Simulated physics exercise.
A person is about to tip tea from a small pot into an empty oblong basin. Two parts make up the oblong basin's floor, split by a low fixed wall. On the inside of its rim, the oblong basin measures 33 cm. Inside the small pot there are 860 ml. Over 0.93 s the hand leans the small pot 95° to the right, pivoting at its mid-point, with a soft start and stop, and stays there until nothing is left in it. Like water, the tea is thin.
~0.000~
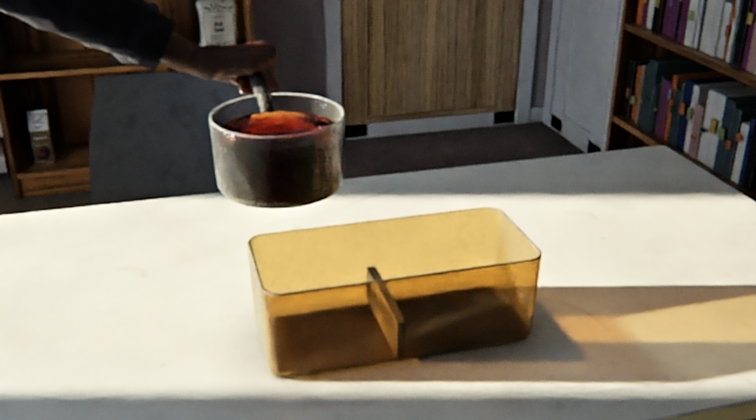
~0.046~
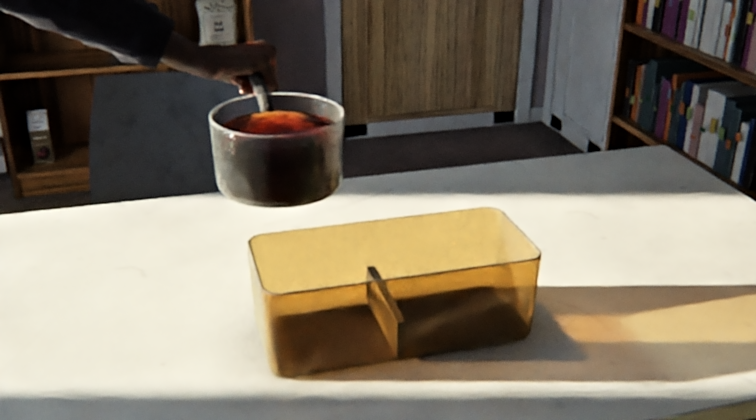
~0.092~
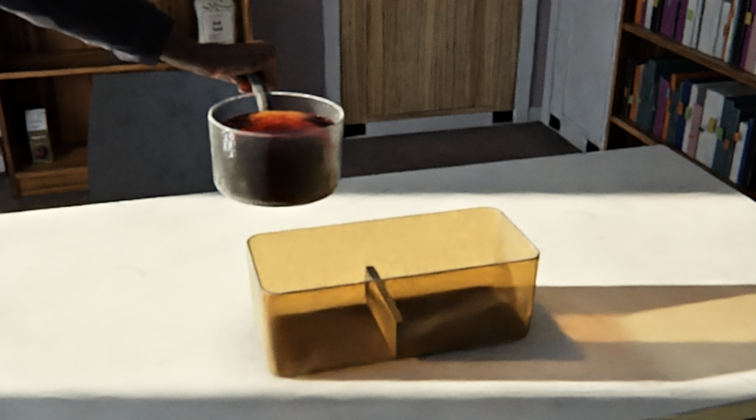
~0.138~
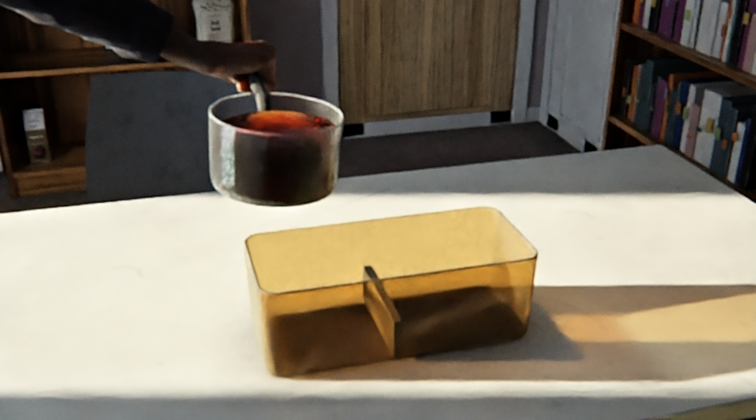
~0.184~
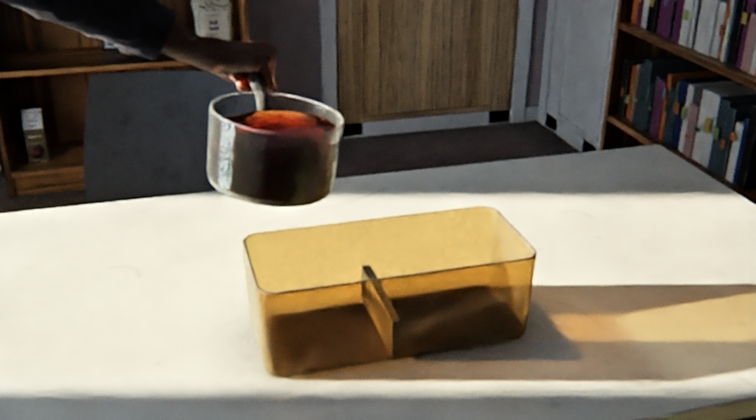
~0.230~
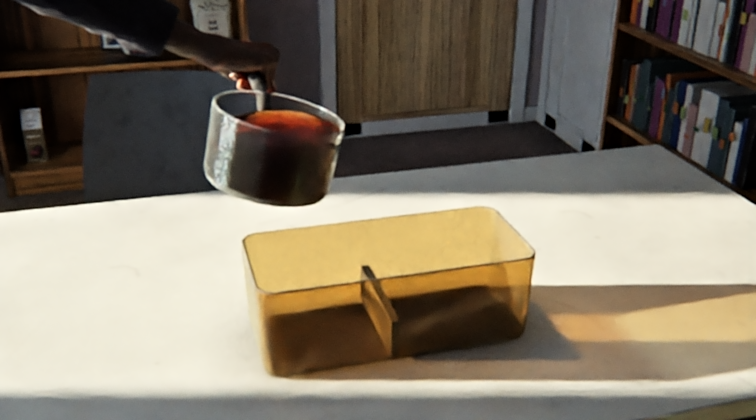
On a white table in a room with bookshelves, an amber see-through basin with a low divider stood still while a hand above it slowly tilted a small pot of reddish tea slightly to the right.
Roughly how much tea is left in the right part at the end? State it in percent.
Roughly 68 per cent is left in the right part.
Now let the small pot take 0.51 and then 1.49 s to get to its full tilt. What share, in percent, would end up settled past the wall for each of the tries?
Result: 60 per cent, then 70 per cent.
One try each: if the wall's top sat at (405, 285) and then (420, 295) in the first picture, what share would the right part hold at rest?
One try each: Around 40 percent and then around 15 percent.
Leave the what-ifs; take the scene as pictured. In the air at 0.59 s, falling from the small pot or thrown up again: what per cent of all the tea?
Near 28 in a hundred.
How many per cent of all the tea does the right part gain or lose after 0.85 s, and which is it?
It goes up by about 8.
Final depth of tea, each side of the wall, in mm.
Final levels - left approx 14 mm, right approx 26 mm.
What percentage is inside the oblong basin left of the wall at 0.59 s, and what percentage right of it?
About 2 left, 6 right.
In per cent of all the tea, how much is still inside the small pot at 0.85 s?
I'd say some 18 per cent remains.
After 0.59 s the tilt is 67° and 66 per cent is still to pour, 2 is left of the wall and 6 right of it.
After 0.85 s the tilt is 93° and 18 per cent is still to pour, 9 is left of the wall and 61 right of it.
After 1.13 s the tilt is 95° and 4 per cent is still to pour, 24 is left of the wall and 68 right of it.
After 1.43 s the tilt is 95° and 1 per cent is still to pour, 30 is left of the wall and 68 right of it.
In the end 31 per cent lies left of the wall, 68 right of it and 1 outside.
